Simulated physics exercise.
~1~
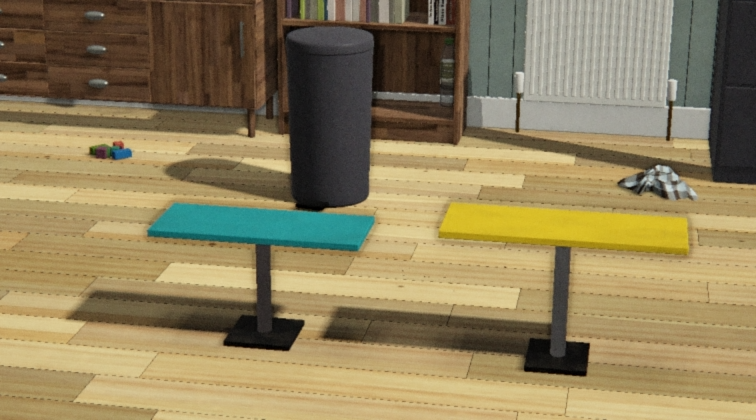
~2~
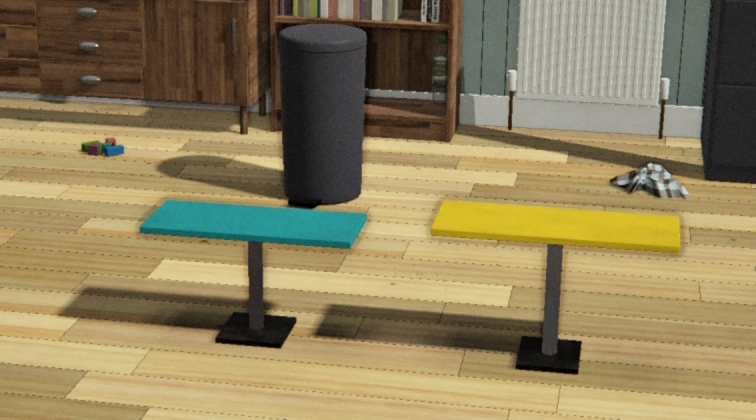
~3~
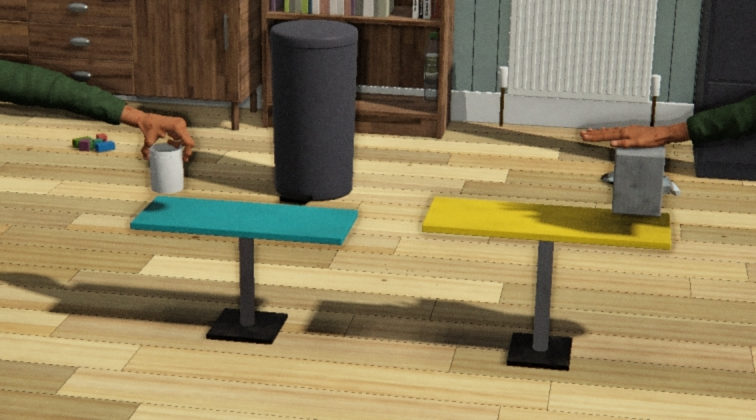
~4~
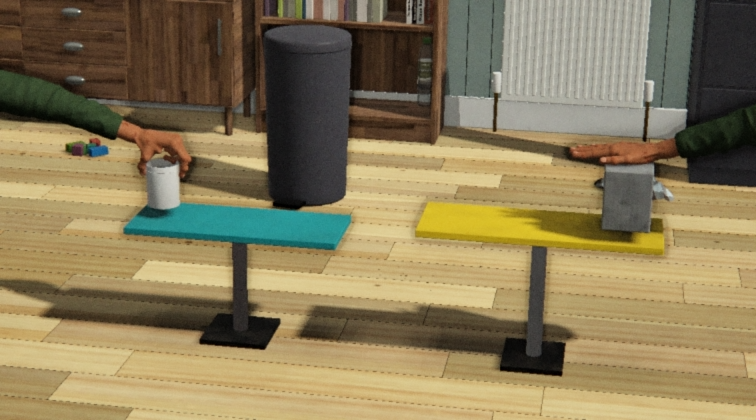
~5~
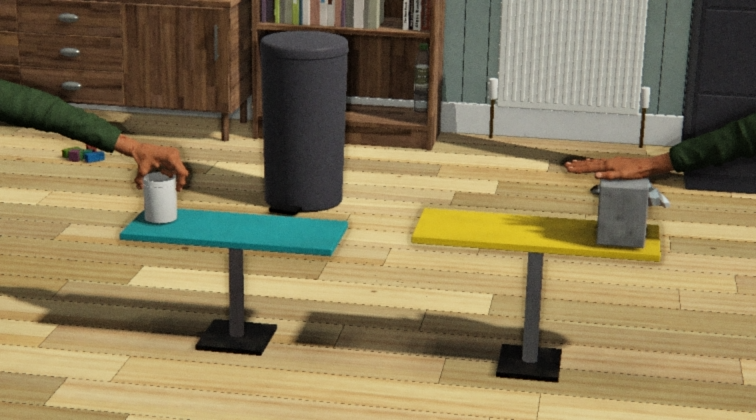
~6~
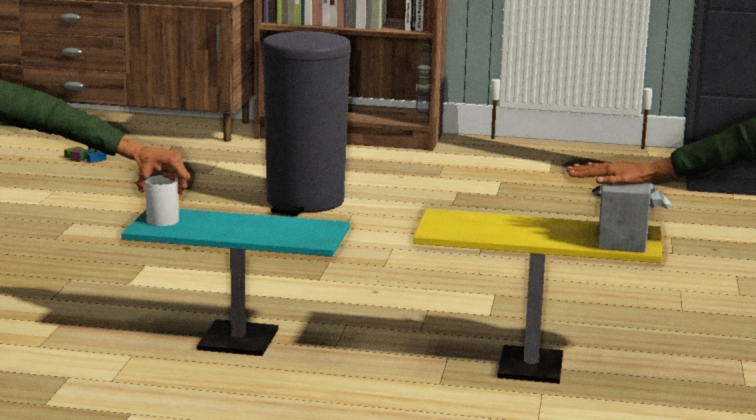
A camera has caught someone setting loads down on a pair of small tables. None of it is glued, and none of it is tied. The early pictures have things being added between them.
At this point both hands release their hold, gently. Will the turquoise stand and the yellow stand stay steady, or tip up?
Outcome: My guess is the turquoise stand will stay balanced; my guess is the yellow stand won't stay balanced.
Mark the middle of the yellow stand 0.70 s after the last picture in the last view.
(674, 279).
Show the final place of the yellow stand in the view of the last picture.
It comes to rest at about (661, 283) in the last picture.
Then, 0.52 s on from there, turquoise stand at rest near (237, 231); yellow stand turned 27° from its first pose near (607, 242).
Then, 0.70 s on from there, turquoise stand at rest near (237, 231); yellow stand turned 59° from its first pose near (674, 280).
In the end, the turquoise stand holds firm, near (237, 231); the yellow stand overbalances, near (661, 283).
